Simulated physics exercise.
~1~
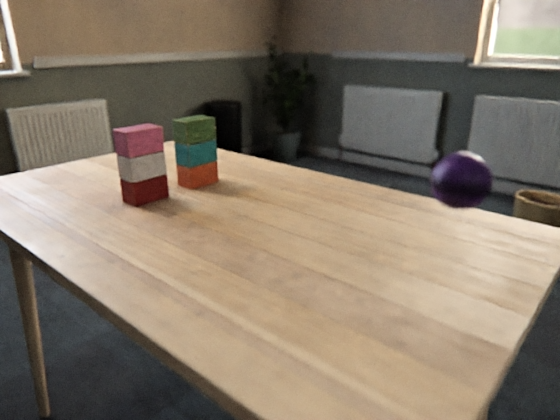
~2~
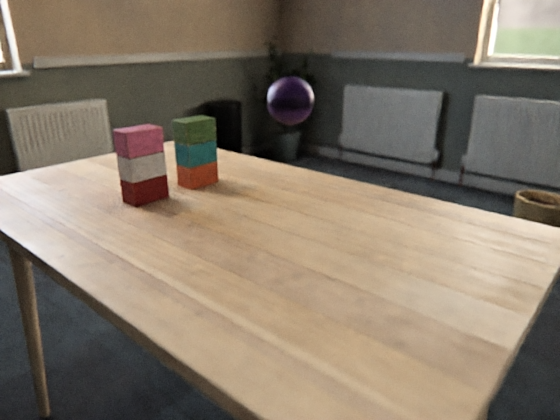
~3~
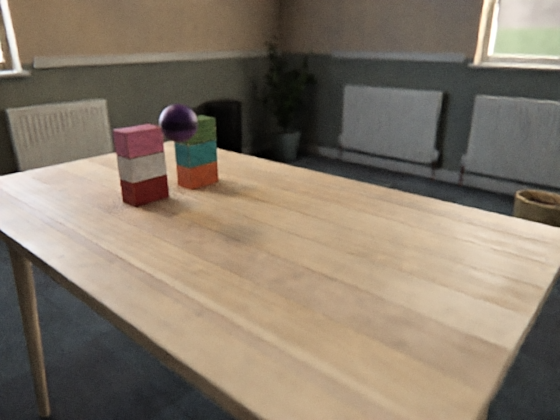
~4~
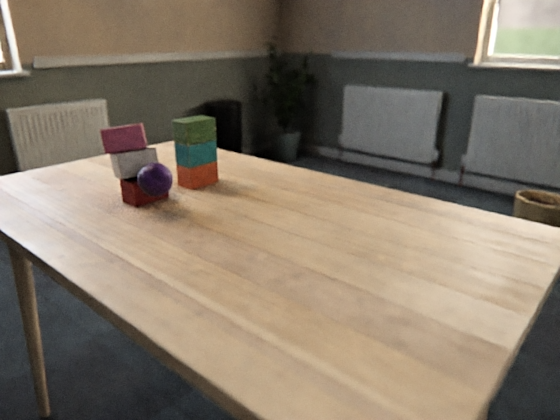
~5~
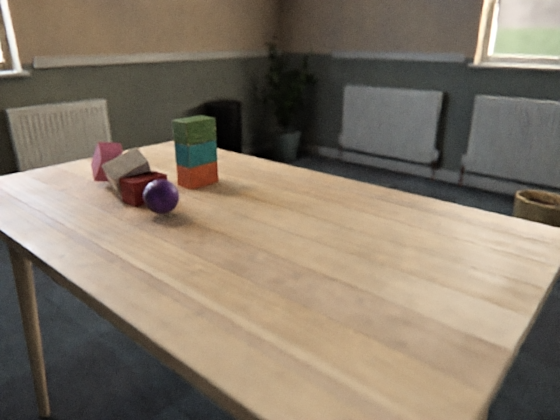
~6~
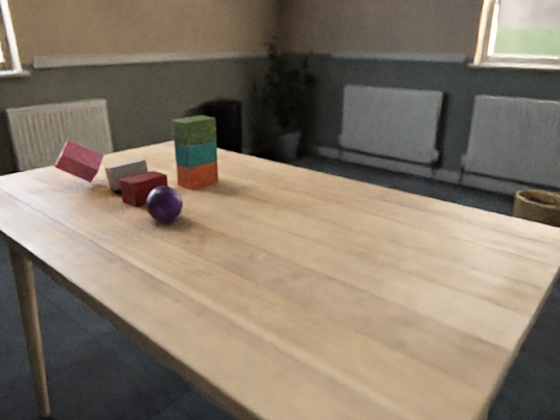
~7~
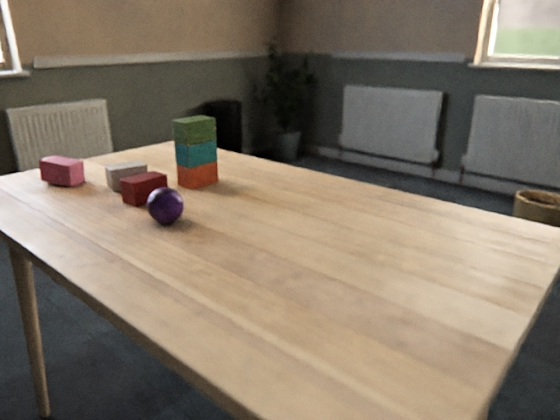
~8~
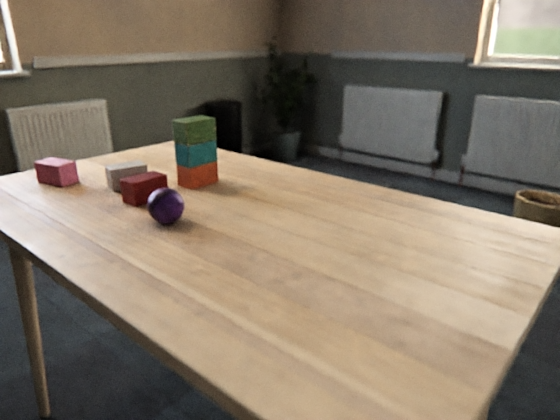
The footage shows a purple ball flying leftward over a wooden table and striking a stack of pink, white and red blocks. The pink and white blocks topple to the left of the red one, while the ball settles in front and the green, turquoise and orange stack stays standing.
